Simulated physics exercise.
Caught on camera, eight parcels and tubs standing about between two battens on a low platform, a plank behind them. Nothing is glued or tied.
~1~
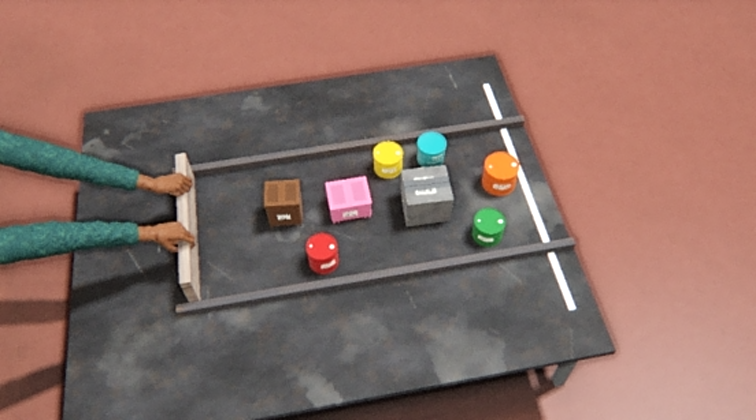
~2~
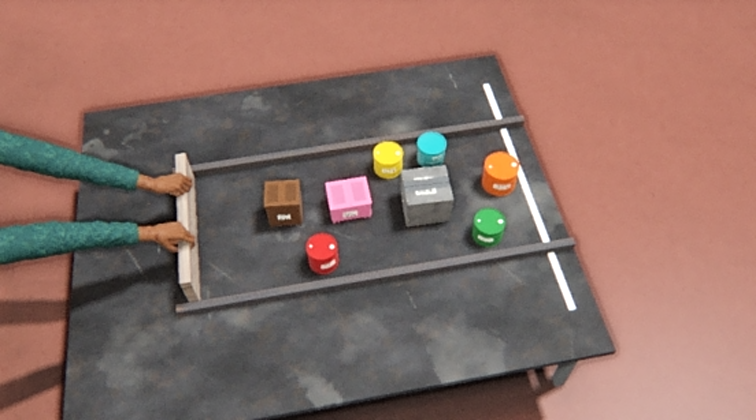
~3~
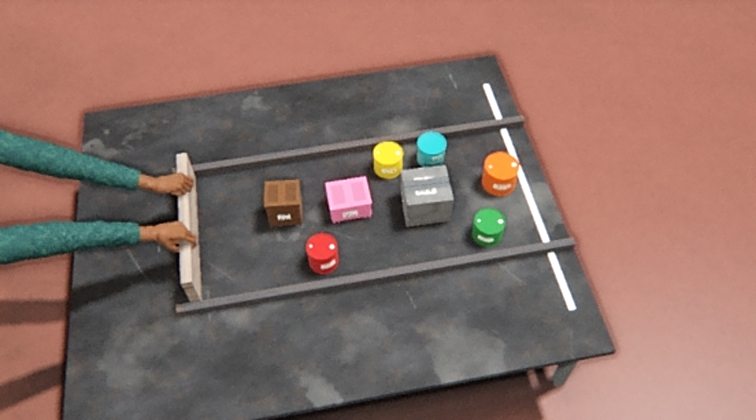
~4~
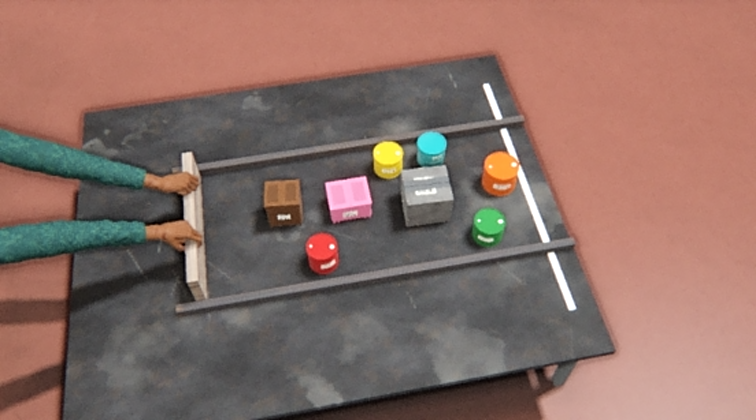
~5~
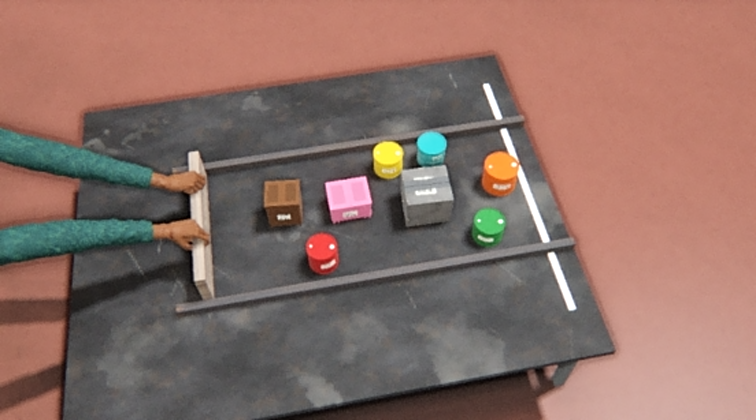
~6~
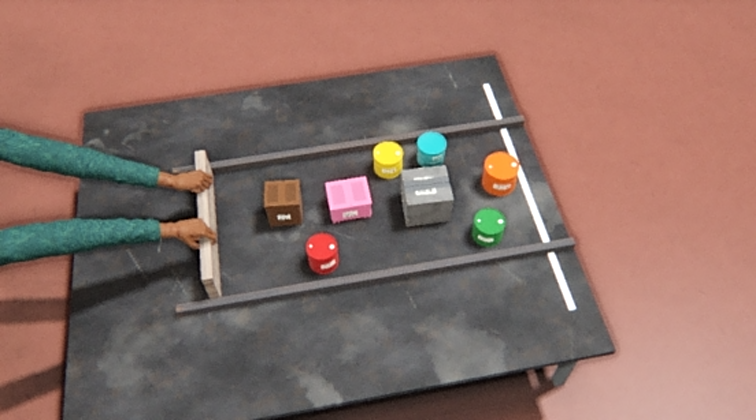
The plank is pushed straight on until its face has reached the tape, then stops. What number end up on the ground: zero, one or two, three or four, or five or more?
Outcome: The number that fall off is five or more.
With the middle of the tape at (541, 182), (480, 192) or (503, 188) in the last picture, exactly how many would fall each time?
Down on the ground: 8, 2 and 3.
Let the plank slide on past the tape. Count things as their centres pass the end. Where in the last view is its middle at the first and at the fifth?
At (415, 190) for the first, at (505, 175) for the fifth.
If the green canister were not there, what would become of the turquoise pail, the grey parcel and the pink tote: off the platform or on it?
The turquoise pail drops off; the grey parcel comes down; the pink tote tumbles off.
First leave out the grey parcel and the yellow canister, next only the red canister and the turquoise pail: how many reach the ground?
The counts: 3 and 3.
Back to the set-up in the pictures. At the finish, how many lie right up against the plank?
That makes 3.
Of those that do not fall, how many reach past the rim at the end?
3 of them.
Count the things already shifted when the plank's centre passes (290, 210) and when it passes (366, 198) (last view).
First 1, then 4.
Early on, none off yet; orange canister at rest near (500, 174); green canister at rest near (488, 227); turquoise pail at rest near (431, 151).
Finally, the number that fall off is five or more; lost, pink tote, grey parcel, turquoise pail, green canister and orange canister.
